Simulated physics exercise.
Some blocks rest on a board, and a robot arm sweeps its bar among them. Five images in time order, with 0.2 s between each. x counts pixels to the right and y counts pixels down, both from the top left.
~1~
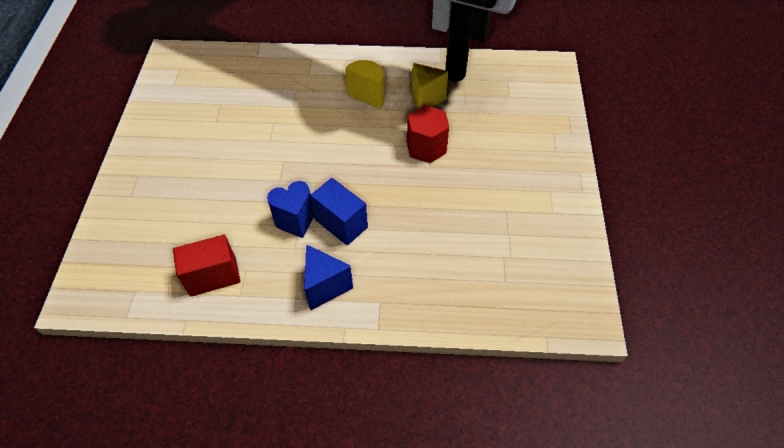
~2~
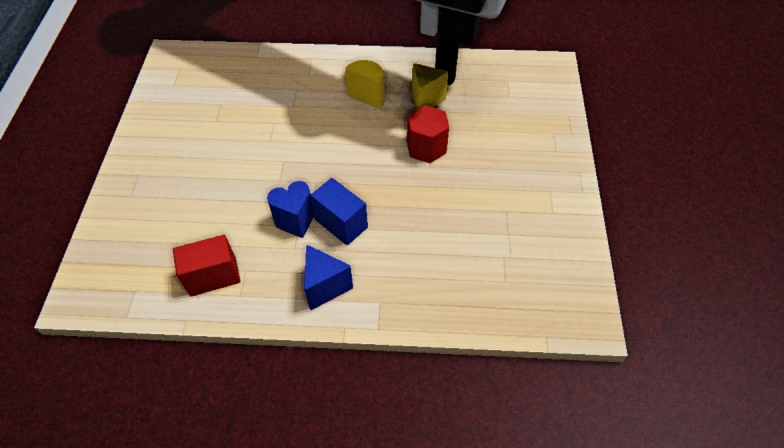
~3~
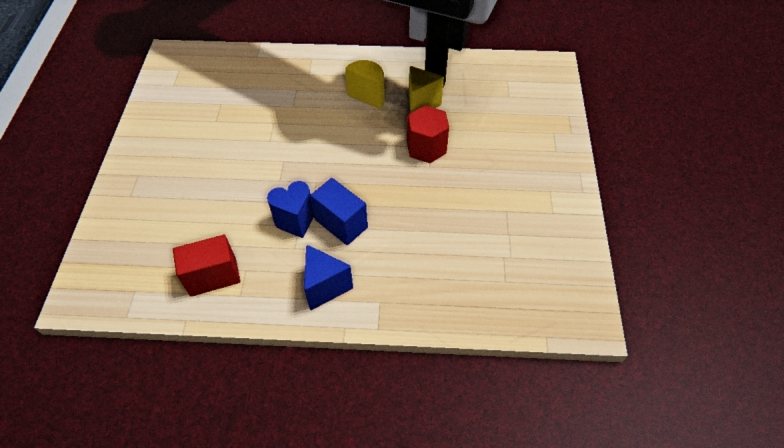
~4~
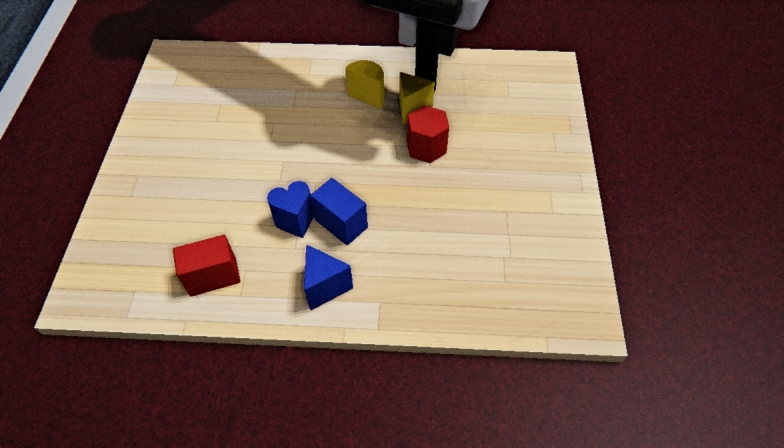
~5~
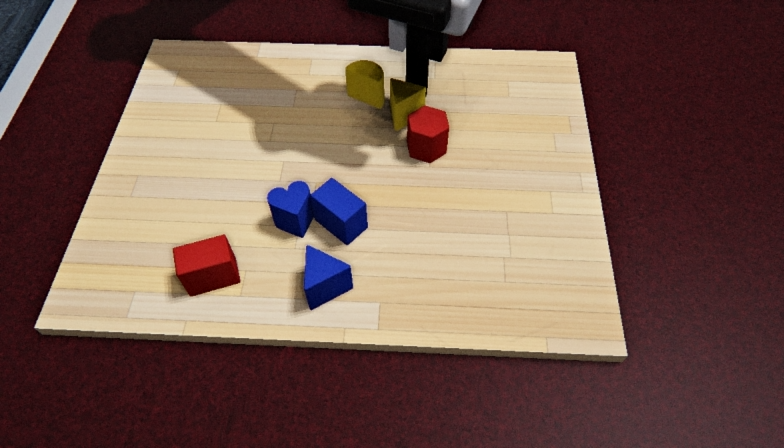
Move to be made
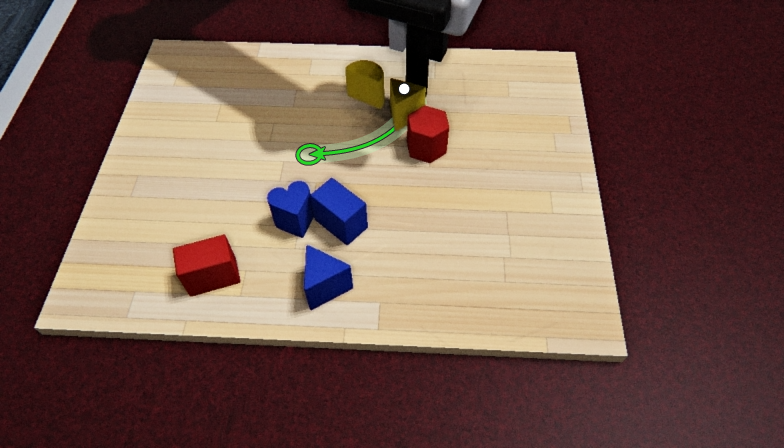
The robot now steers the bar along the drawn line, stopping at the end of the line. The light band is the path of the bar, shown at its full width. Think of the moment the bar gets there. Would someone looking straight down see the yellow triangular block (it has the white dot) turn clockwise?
My answer is no.
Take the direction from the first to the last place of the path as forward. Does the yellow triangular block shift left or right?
Side: Left.
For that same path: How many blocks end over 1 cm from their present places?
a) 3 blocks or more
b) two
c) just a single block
Correct choice: C.
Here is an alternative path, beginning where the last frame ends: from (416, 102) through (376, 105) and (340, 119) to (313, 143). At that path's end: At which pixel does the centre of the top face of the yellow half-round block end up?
The centre of its top will be at (340, 66).
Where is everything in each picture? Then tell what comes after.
Bar's lower end (455, 76); yellow triangular block (427, 73); red hexagon (428, 120), in the first picture.
Bar (445, 80); blocks still, in the second picture.
Bar (435, 85); yellow triangular block (422, 77), in the third picture.
Bar (425, 90); yellow triangular block (413, 83), in the fourth picture.
Bar (416, 95); yellow triangular block (404, 89); red hexagon (428, 120), in the fifth picture.
Drawn move, from (416, 102) via (393, 130) and (355, 149), ending at (309, 154); the dot is on the yellow triangular block.
The first path, step by step. One third of the way, bar (392, 123); yellow triangular block (375, 116), turned 25° clockwise.
Two thirds of the way, bar (353, 142); yellow triangular block (337, 138).
At the end, bar (308, 148); yellow triangular block (325, 147), turned 20° anticlockwise; red hexagon still.
